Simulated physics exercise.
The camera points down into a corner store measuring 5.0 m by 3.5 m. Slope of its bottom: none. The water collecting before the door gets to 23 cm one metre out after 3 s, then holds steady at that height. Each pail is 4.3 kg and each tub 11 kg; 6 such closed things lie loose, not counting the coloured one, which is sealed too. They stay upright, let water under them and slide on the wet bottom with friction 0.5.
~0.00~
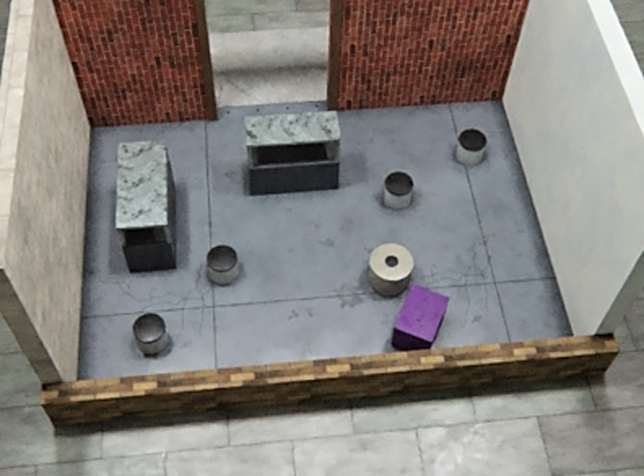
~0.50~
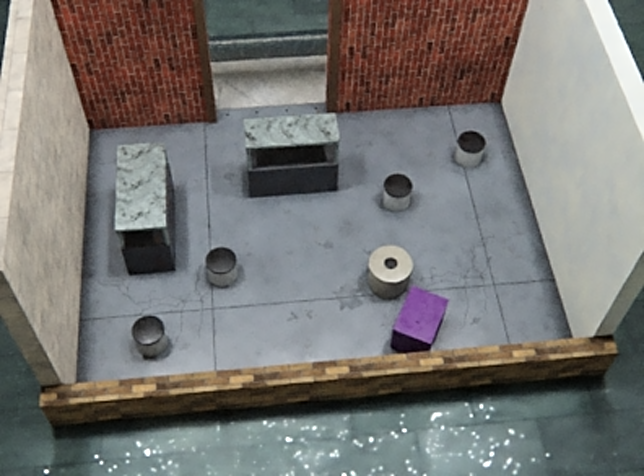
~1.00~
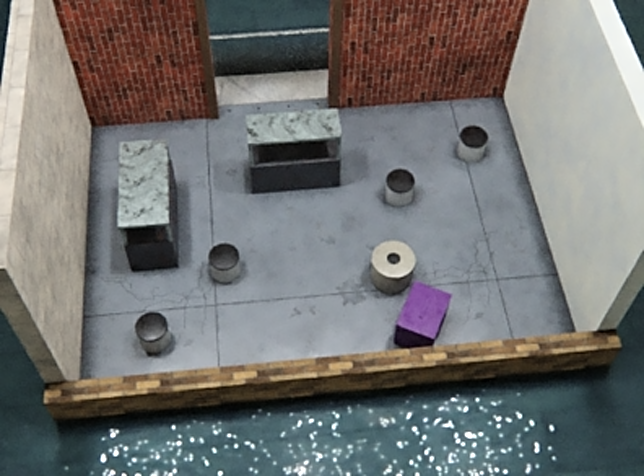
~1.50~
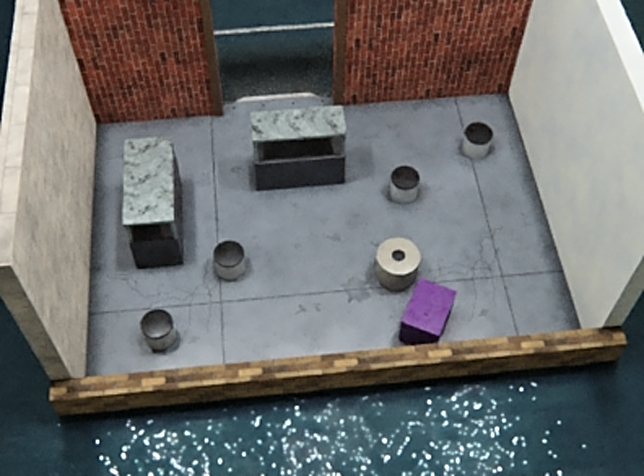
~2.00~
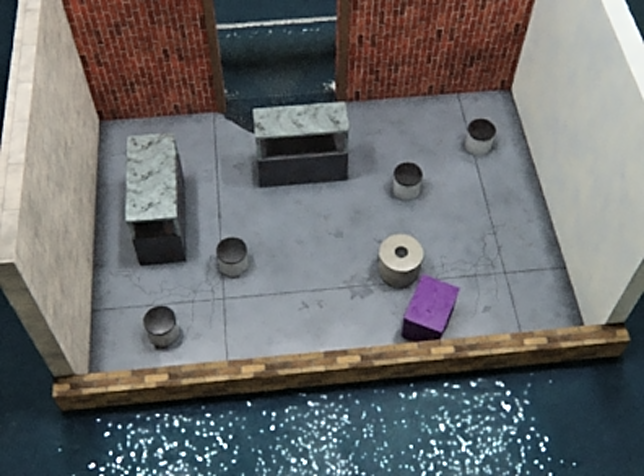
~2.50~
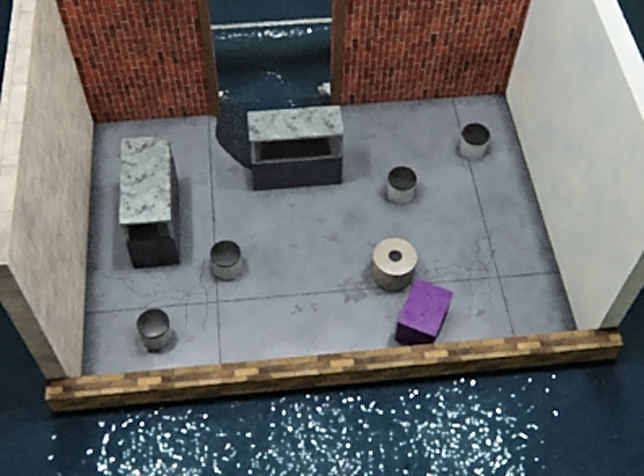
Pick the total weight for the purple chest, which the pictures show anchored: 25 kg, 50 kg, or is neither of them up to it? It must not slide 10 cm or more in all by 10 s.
50 kg is needed.
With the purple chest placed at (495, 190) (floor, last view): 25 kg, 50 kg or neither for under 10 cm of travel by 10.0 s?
Result: Heavy passes, light fails.
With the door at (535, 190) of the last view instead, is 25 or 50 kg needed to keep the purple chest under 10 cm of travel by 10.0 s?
In that setup the first mass works.
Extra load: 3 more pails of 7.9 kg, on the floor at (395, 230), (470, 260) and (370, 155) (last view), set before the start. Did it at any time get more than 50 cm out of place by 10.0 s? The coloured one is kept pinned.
Spot one stays inside, spot two stays inside, spot three crosses the limit.
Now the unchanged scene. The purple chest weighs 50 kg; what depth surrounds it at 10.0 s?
13 cm, roughly.
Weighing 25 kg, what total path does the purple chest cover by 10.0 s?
I'd say roughly 60 centimetres in all.
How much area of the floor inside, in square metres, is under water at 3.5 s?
Wet: Near 3.0 m2.
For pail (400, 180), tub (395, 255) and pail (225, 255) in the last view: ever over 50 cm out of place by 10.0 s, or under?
Taking them in order: Within the mark, within the mark and beyond the mark.
After 3.5 s the purple chest would be 0 cm from its start with 25 kg and 0 cm from its start with 50 kg; 0 cm of water round it then.
After 4.5 s the purple chest would be 0 cm from its start with 25 kg and 0 cm from its start with 50 kg; 0 cm of water round it then.
After 7.0 s the purple chest would be 0 cm from its start with 25 kg and 0 cm from its start with 50 kg; 3 cm of water round it then.
After 10.0 s the purple chest would be 57 cm from its start with 25 kg and 0 cm from its start with 50 kg; 13 cm of water round it then.
